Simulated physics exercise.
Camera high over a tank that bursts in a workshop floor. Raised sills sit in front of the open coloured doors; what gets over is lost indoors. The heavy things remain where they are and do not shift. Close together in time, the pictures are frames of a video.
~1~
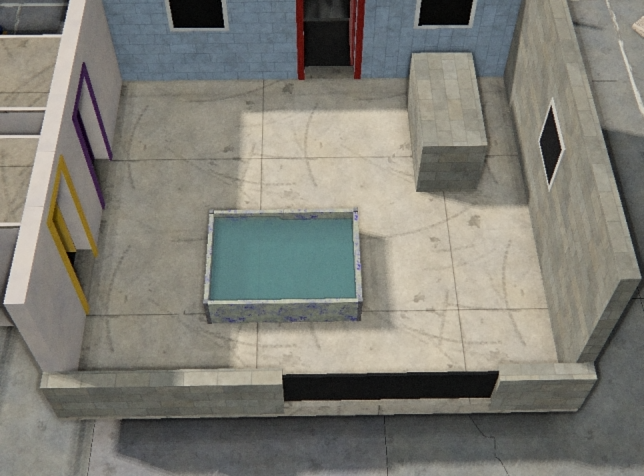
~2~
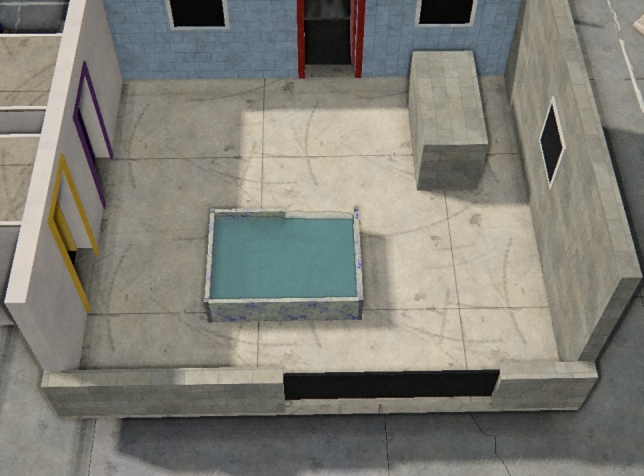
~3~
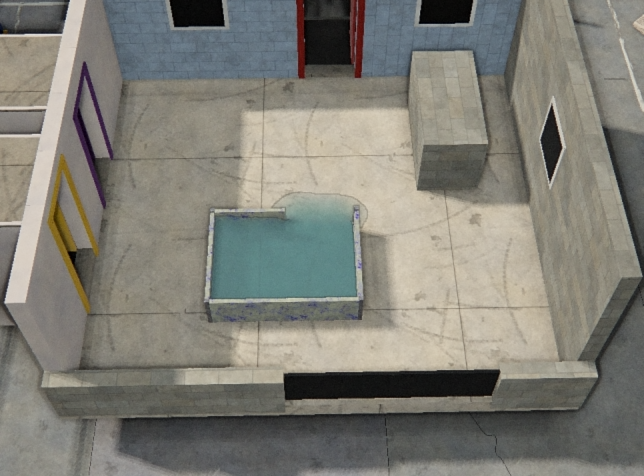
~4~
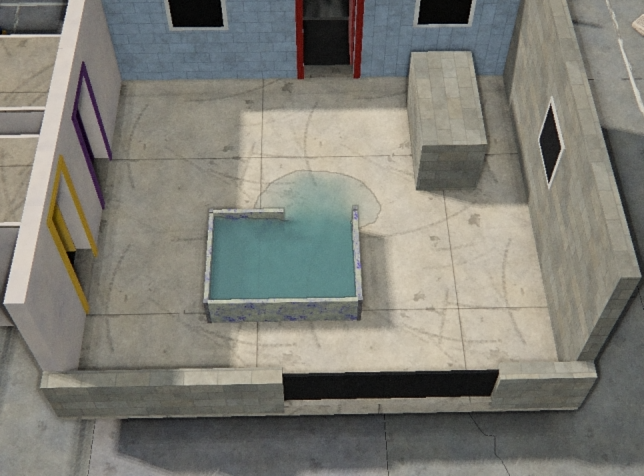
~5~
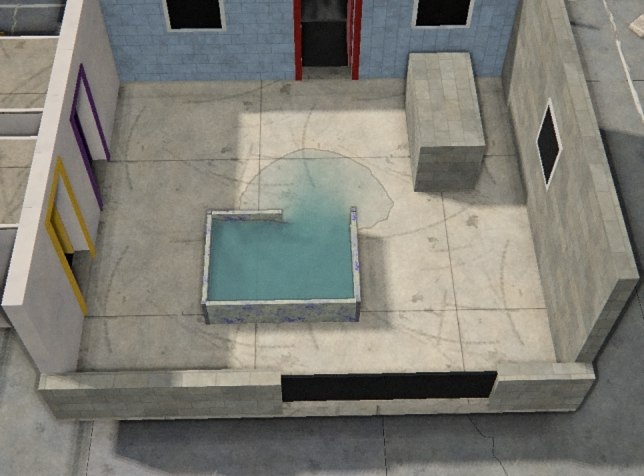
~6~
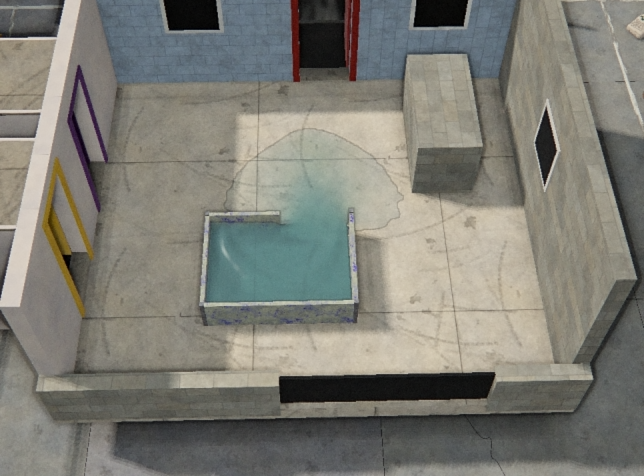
Water pours through a gap in the far side of an open tank on a workshop floor, spreading in a widening rounded sheet toward the blue wall with the red-framed doorway, while ripples appear on the tank's surface.
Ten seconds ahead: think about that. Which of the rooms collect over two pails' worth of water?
The purple door will be within bounds; the yellow door will be within bounds; the red door will be over the limit.
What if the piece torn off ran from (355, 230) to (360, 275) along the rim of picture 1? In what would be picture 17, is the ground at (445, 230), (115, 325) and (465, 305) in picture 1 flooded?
The first spot is swamped, the second spared, the third swamped.
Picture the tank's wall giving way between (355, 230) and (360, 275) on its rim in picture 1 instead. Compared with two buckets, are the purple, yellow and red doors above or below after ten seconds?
Purple stays within it, yellow stays within it, red stays within it.
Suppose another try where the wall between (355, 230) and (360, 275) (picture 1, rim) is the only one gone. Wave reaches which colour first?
I'd say the door marked red.
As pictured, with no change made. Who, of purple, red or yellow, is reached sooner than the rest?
From the pictures, my answer is the red-painted one.
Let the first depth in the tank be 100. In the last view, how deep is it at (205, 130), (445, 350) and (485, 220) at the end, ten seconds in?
Going in order, roughly 12, 6 and 6 %.
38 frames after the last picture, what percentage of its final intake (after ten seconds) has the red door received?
My estimate is close to 100 per cent.
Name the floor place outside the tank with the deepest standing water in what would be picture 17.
I would choose the pixel (377, 80).
A moment on, water covers 25 % of the floor; the purple door not reached, the yellow door not reached, the red door wet at the sill, nothing in.
Next, water covers 30 % of the floor; the purple door not reached, the yellow door not reached, the red door over two buckets in.
Then, water covers 35 % of the floor; the purple door not reached, the yellow door not reached, the red door far over two buckets in.
Later, water covers 55 % of the floor; the purple door wet at the sill, nothing in, the yellow door not reached, the red door far over two buckets in.
In the end, water covers 90 % of the floor; the purple door wet at the sill, nothing in, the yellow door wet at the sill, nothing in, the red door far over two buckets in.
